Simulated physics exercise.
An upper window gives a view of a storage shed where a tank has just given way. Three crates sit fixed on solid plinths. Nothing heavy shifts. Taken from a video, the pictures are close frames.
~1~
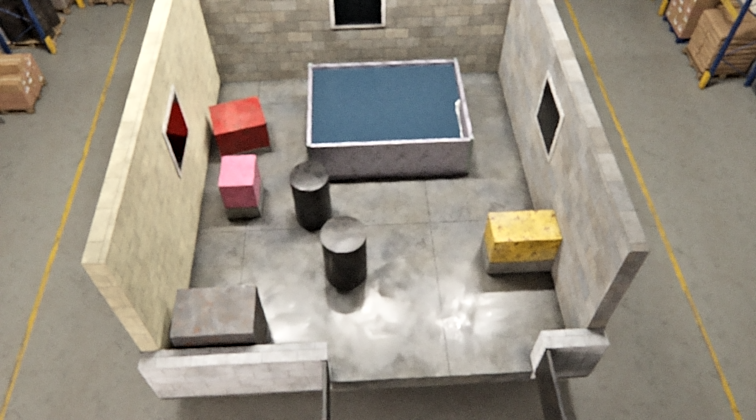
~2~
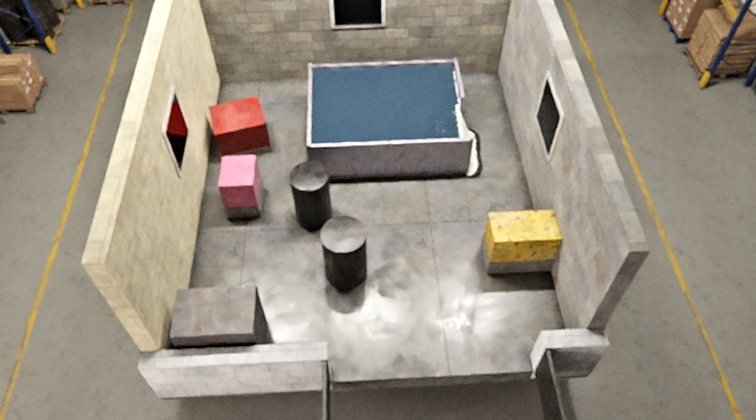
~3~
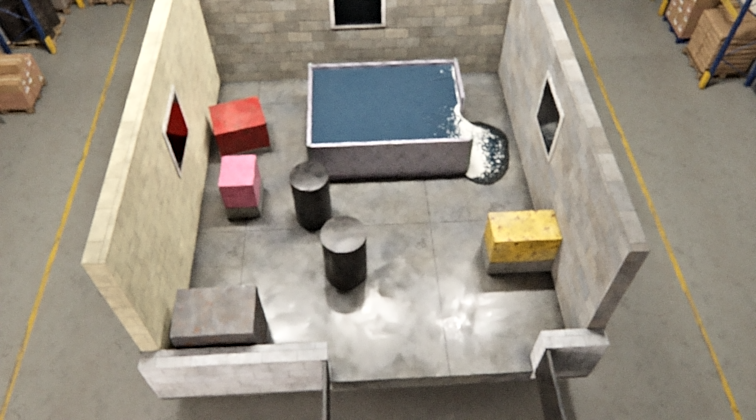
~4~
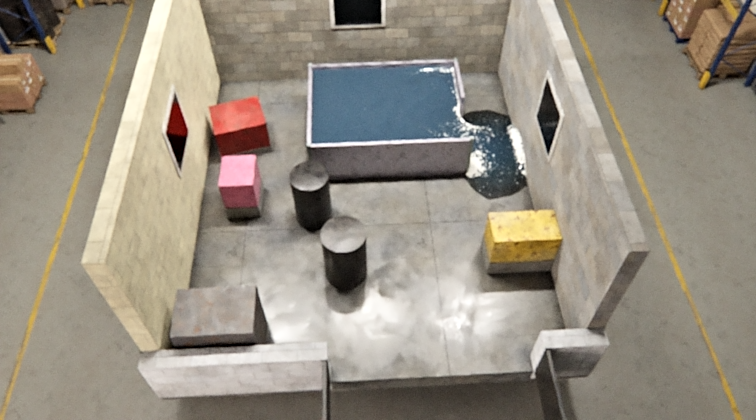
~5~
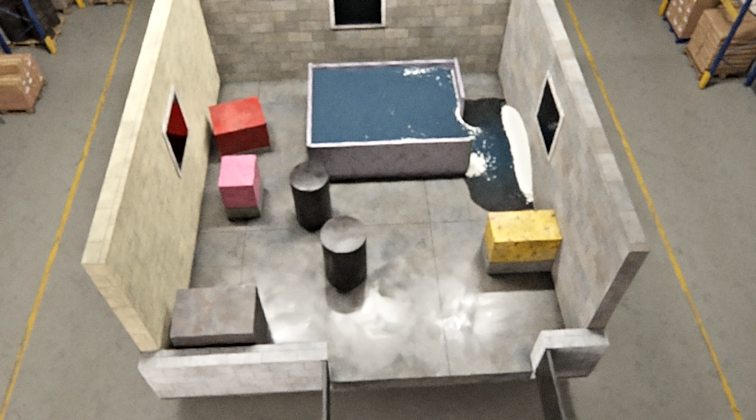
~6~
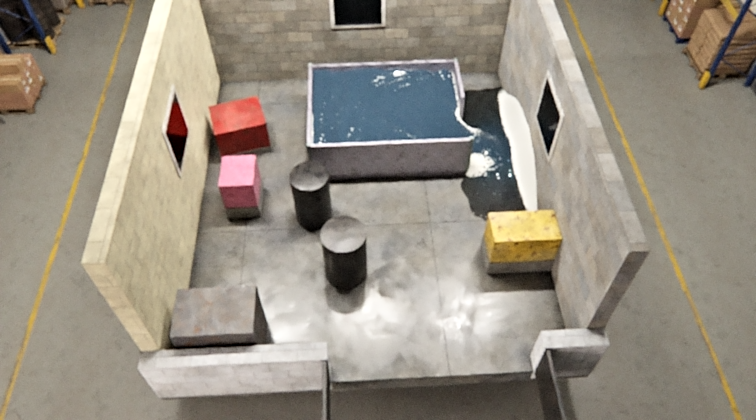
Dark blue water broke out through the right side of a raised tank in a walled room, spreading across the floor to the right wall and toward the yellow block, with white foam along it.
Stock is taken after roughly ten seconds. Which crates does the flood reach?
The pink crate will come through untouched. The yellow crate will not stay dry. The red crate will not stay dry.
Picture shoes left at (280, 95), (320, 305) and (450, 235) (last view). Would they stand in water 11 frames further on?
Going through them one by one, the first is spared, the second spared and the third waterlogged.
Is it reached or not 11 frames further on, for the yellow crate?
Note - yellow: Wet underfoot.
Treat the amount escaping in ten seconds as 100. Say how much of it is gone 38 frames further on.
It comes to around 30 per cent.
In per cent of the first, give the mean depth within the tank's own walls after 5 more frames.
Some 76 per cent.
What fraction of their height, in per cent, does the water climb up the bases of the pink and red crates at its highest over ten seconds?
The first comes to 80 per cent and the second to 190 per cent.
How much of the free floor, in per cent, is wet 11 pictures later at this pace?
Near 35 in a hundred.
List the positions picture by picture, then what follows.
In the first picture, the tank at (387, 104) is whole and still.
In the second picture, the front is at (469, 176), out from the gap at (462, 142).
In the third picture, water pours out at (462, 142) and has run to (502, 137).
In the fourth picture, water pours out at (462, 143) and has run to (510, 120).
In the fifth picture, the front is at (532, 203), out from the gap at (462, 143).
In the sixth picture, water pours out at (462, 142) and has run to a hidden place.
A moment on, water covers 15 % of the floor; the pink crate not reached, the yellow crate water round its plinth, the red crate not reached.
Next, water covers 35 % of the floor; the pink crate not reached, the yellow crate water round its plinth, the red crate not reached.
Then, water covers 70 % of the floor; the pink crate water round its plinth, the yellow crate water round its plinth, the red crate water round its plinth.
Later, water covers 85 % of the floor; the pink crate water round its plinth, the yellow crate water round its plinth, the red crate water round its plinth.
In the end, water covers 95 % of the floor; the pink crate stayed above the water, the yellow crate was topped, the red crate was topped.
